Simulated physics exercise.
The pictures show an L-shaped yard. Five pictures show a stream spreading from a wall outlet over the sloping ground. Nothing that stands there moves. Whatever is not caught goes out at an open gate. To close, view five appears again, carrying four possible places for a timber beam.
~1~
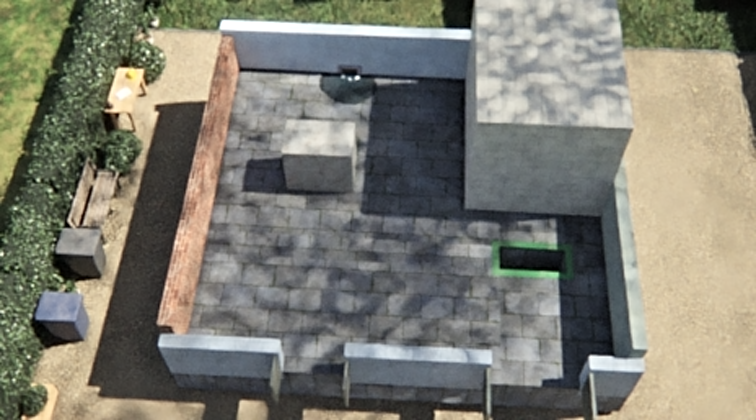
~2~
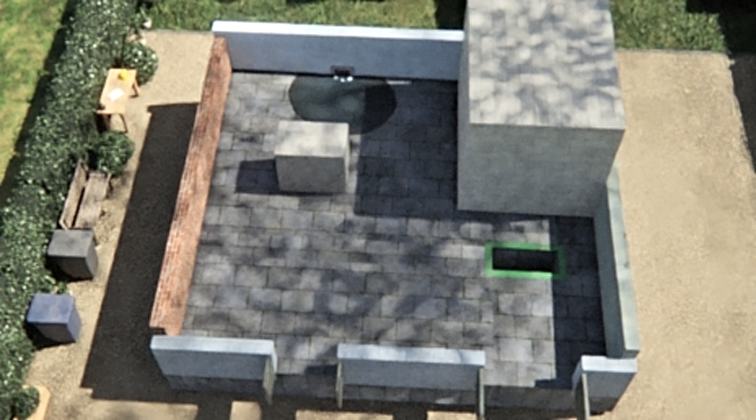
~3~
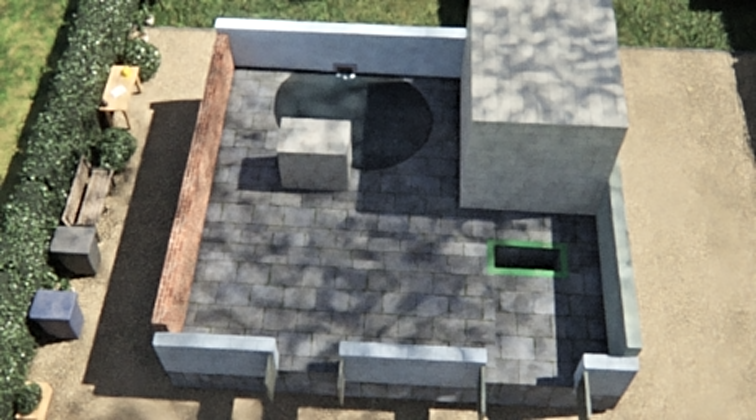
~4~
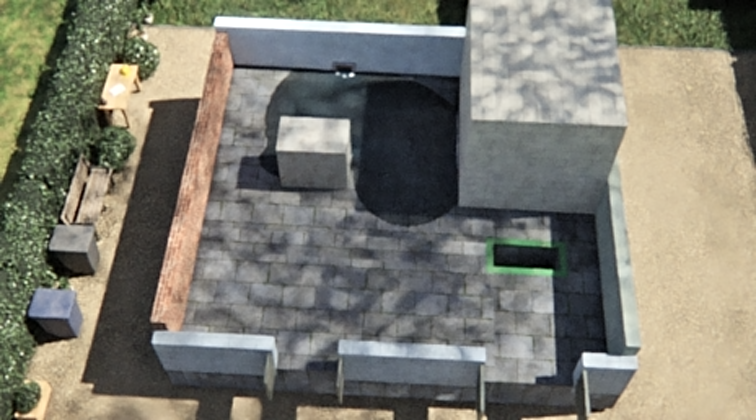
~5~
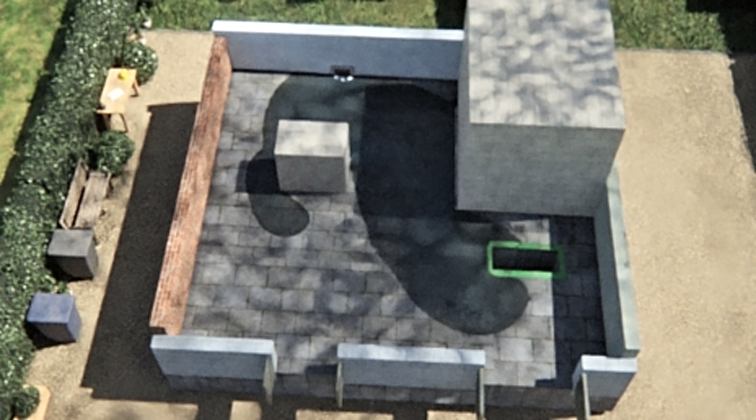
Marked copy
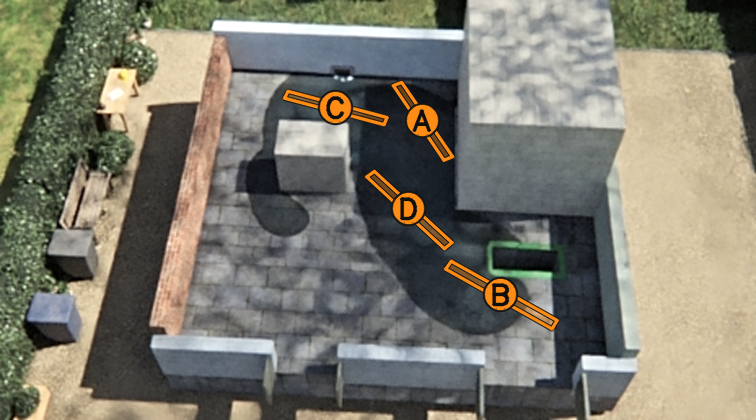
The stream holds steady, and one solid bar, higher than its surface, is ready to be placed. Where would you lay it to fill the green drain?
Take D.
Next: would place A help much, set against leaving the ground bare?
No.
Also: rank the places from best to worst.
Best to worst: D, B, A, C.
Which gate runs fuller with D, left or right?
The right gate.
On the marked copy, A from (397, 84) to (448, 158); B from (448, 265) to (554, 324); C from (286, 94) to (385, 121); D from (370, 174) to (448, 245).
With A, about 21 % of the stream goes into the green drain, about 78 % out by the gates.
With B, about 36 % of the stream goes into the green drain, about 62 % out by the gates.
With C, about 15 % of the stream goes into the green drain, about 82 % out by the gates.
With D, about 61 % of the stream goes into the green drain, about 38 % out by the gates.
